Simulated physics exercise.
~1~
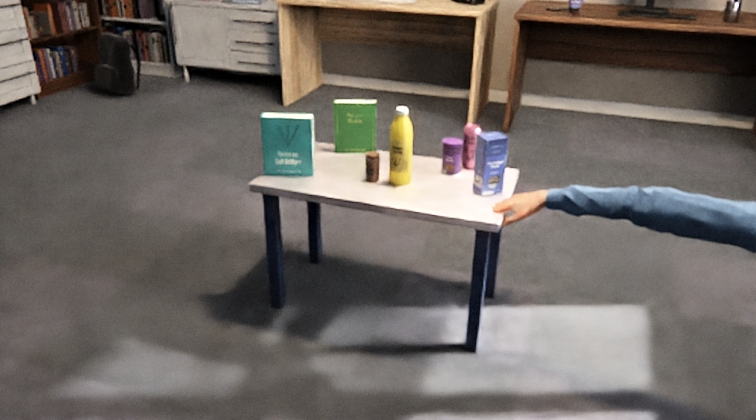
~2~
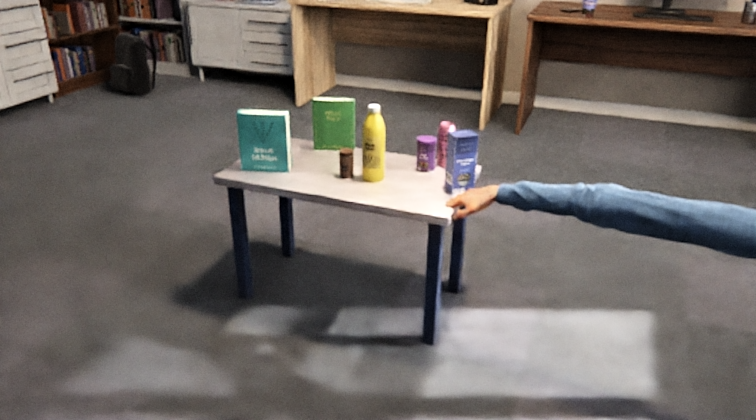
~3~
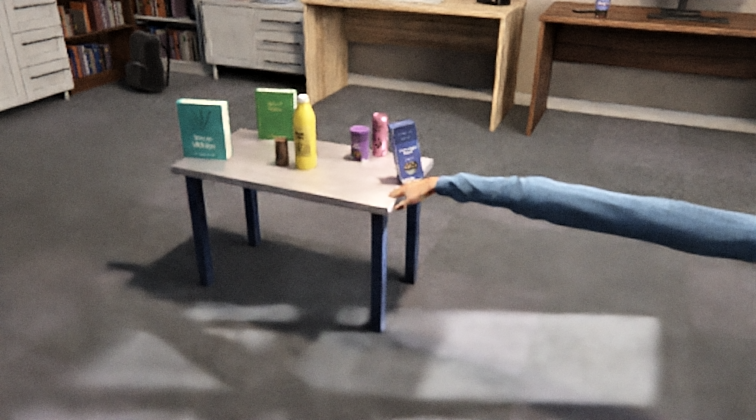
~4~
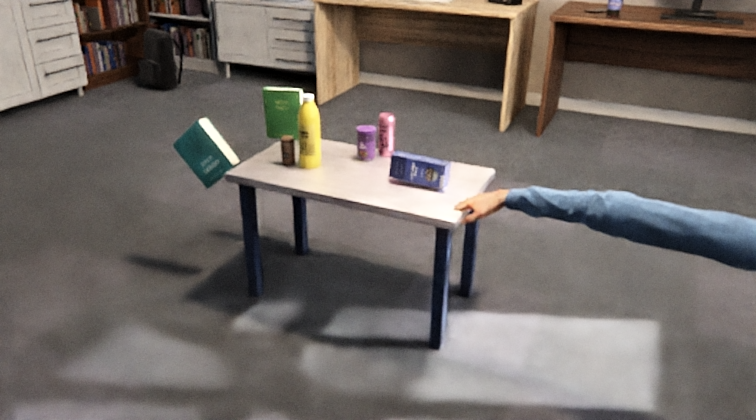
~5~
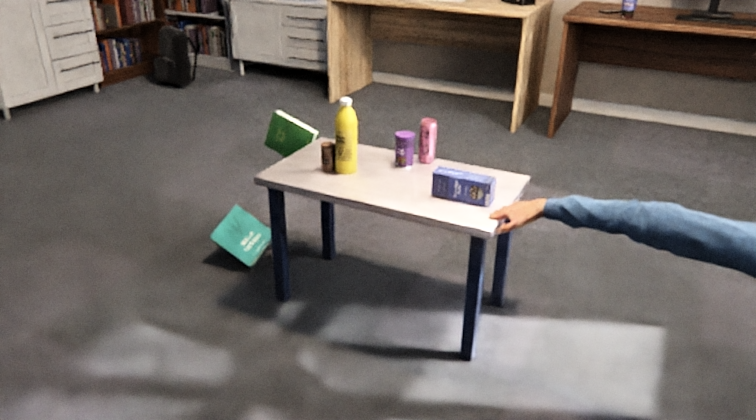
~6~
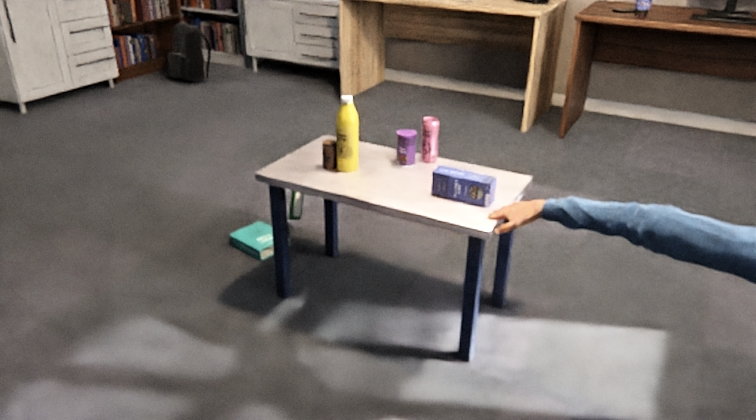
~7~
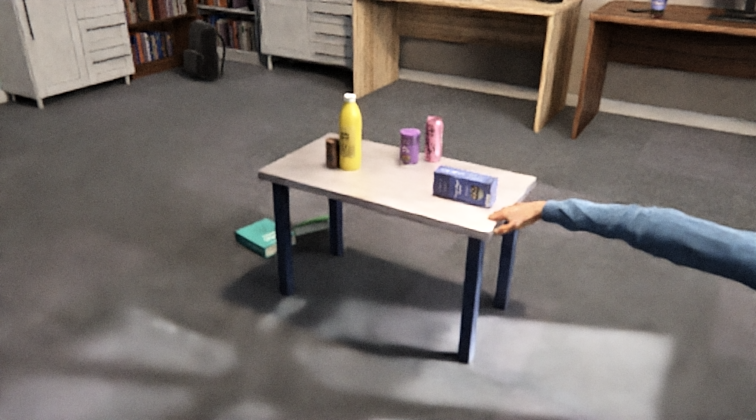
At the start, a turquoise book, a green book, a yellow bottle, a brown shaker, a purple tin, a pink can and a blue carton stand on a small table, with a hand at its right end. The table slides left with everything on it, and the blue carton begins to tilt. As the table moves back right, the carton topples onto its side and the turquoise book tips over the left edge. The green book follows it off. Both books end up on the floor, while the bottle, shaker, tin and can remain upright beside the fallen carton.
